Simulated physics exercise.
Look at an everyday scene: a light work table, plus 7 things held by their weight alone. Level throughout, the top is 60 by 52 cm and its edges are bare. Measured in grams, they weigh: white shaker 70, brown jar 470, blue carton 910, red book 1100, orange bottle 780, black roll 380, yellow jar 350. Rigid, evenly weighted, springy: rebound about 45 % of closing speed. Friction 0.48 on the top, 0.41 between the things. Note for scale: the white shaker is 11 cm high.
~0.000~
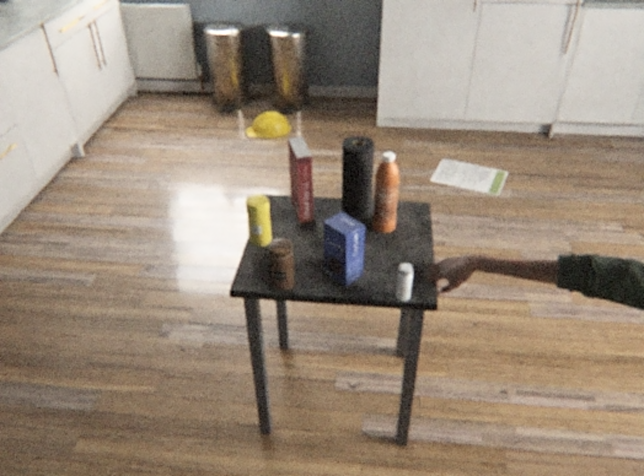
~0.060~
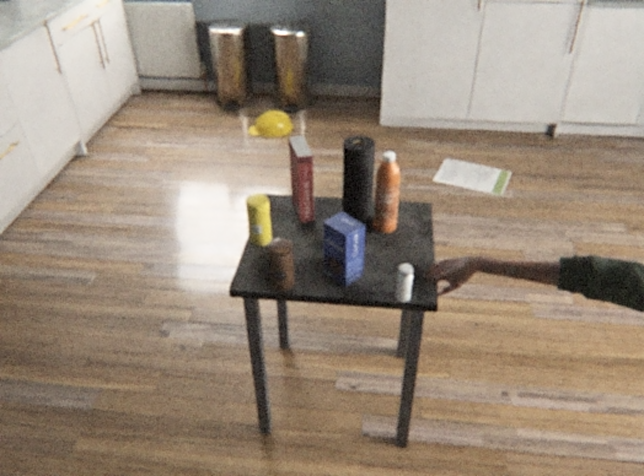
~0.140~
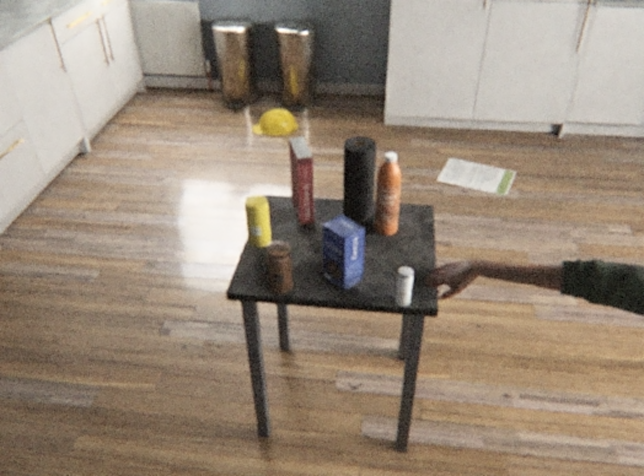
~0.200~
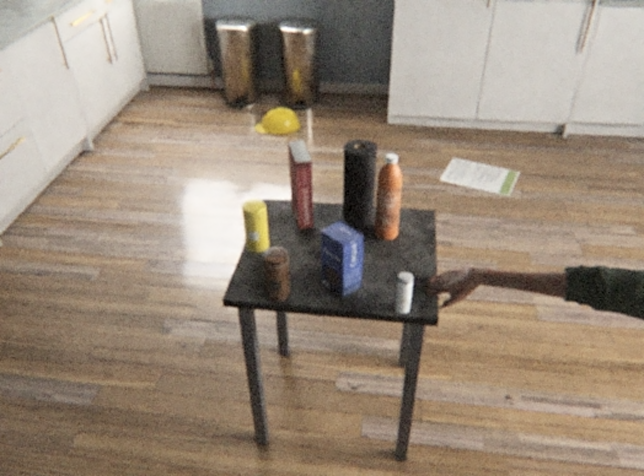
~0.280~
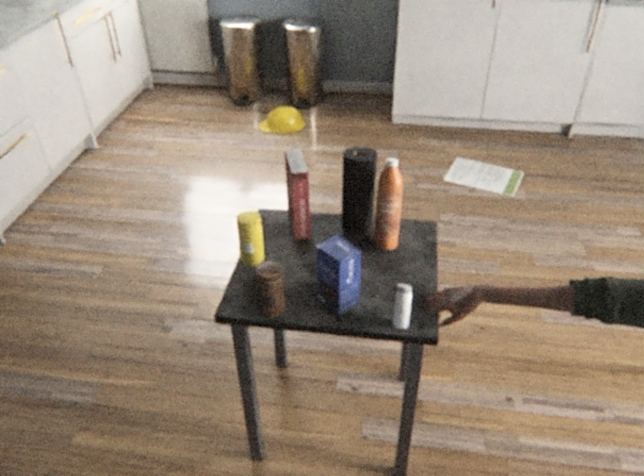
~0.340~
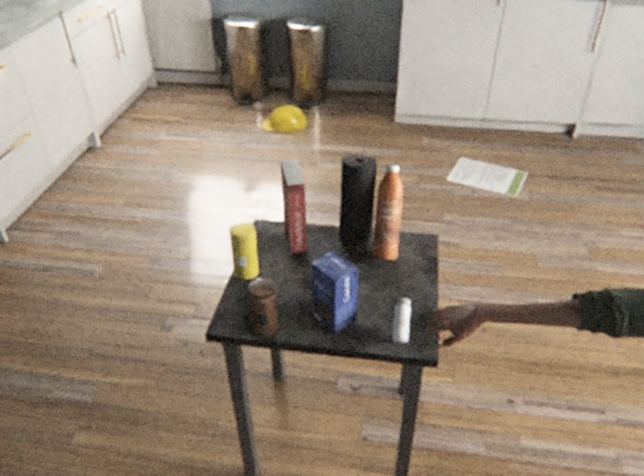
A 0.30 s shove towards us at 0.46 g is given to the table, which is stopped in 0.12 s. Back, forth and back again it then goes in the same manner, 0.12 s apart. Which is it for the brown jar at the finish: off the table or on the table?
It ends off the table.
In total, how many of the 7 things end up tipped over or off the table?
I make it 7.
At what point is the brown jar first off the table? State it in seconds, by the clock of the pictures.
At around 0.5 seconds on the pictures' clock.
After 1.04 s, white shaker, brown jar, blue carton and yellow jar now off the table; black roll on its side; orange bottle on its side.
After 1.64 s, table 28 cm from its start; red book now off the table; black roll on its side; orange bottle on its side.
In the end (2.8 s), off the table, white shaker, brown jar, blue carton, red book, black roll and yellow jar; toppled on the table, orange bottle.
